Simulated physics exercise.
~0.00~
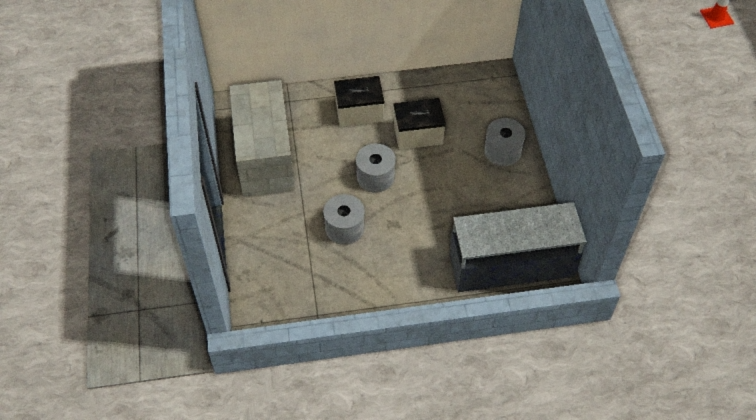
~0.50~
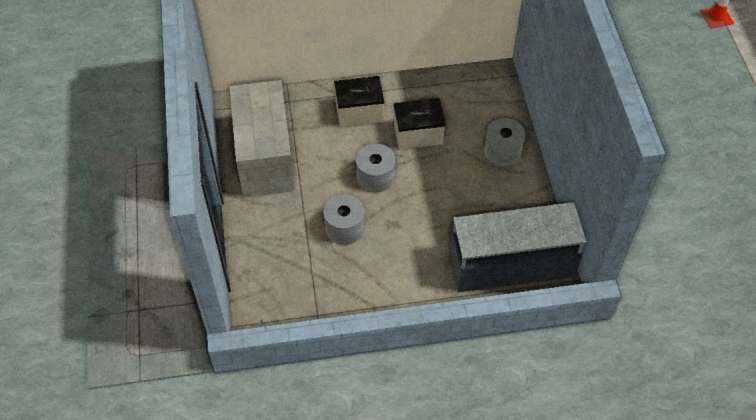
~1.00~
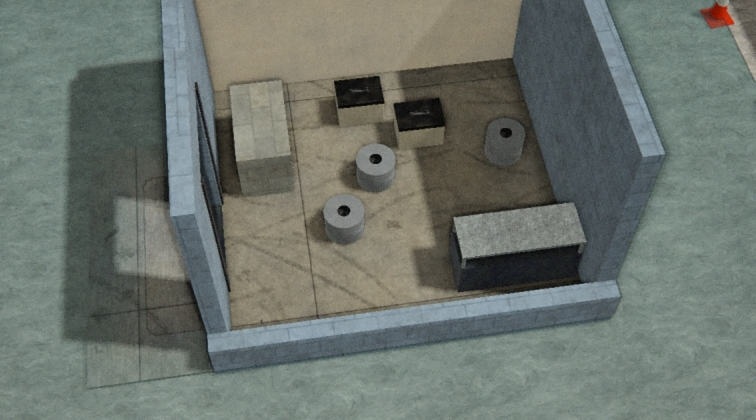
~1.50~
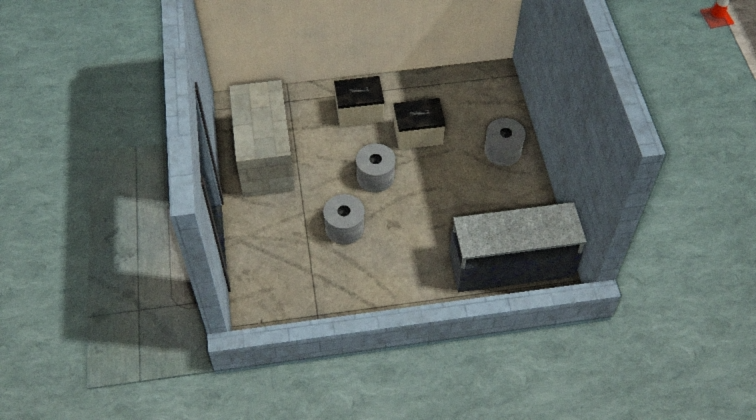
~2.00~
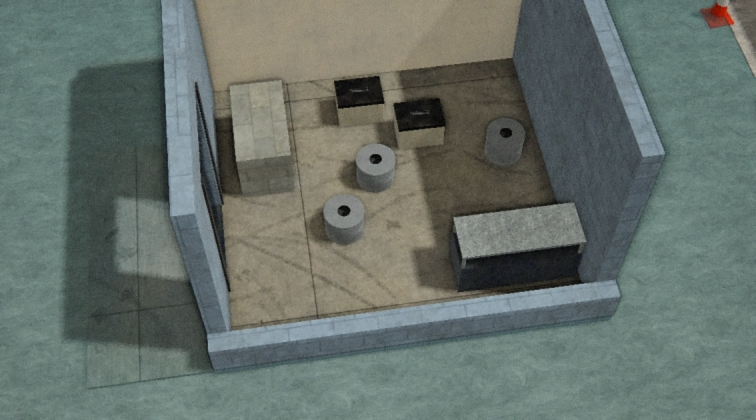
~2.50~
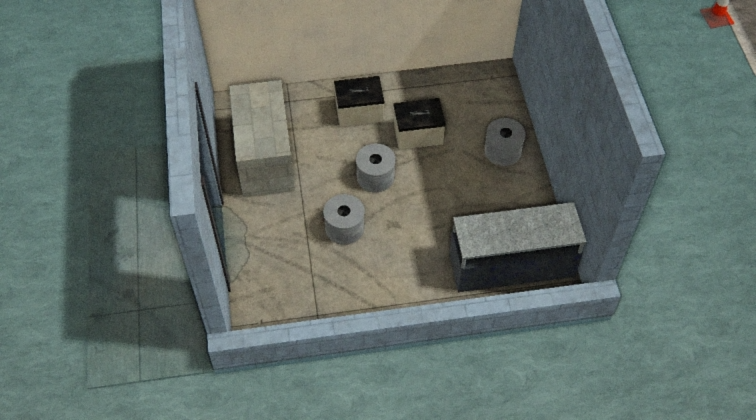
To begin with, pale dry ground surrounds a roofless room with blue-grey walls, holding blocks, dark-topped boxes and grey cylinders. Greenish water then covers the ground outside and gradually spreads over the paved patch at left, until a faint pool shows just inside the left wall, while the objects stay still.
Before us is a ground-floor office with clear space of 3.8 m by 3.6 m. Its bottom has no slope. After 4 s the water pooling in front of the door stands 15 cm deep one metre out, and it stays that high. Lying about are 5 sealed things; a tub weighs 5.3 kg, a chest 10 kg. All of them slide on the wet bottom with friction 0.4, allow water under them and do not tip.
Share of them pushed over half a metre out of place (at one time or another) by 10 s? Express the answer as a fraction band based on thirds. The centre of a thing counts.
The band is one third to two thirds.
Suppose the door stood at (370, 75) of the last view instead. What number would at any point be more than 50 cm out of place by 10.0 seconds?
5.
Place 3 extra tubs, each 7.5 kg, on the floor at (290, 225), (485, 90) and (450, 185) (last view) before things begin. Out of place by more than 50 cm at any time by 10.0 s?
First exceeds it, second stays within it, third exceeds it.
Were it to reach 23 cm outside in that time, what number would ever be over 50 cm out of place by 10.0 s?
Result: 5.
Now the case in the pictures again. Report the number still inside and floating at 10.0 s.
The count is 2.
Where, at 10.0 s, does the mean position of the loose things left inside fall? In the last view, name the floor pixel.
Centre of the remaining things: Roughly (444, 123).
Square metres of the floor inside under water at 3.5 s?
Close to 1.5 m2, I'd say.
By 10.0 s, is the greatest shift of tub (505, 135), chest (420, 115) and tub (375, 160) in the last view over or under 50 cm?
Order as asked - a bigger shift, a smaller shift, a bigger shift.
After 3.5 s 0 of 5 are over 50 cm from their spots; 0 afloat.
After 4.5 s 0 of 5 are over 50 cm from their spots; 0 afloat.
After 7.0 s 2 of 5 are over 50 cm from their spots; 1 afloat.
After 10.0 s 3 of 5 are over 50 cm from their spots, and 3 have been at some point; 2 afloat.
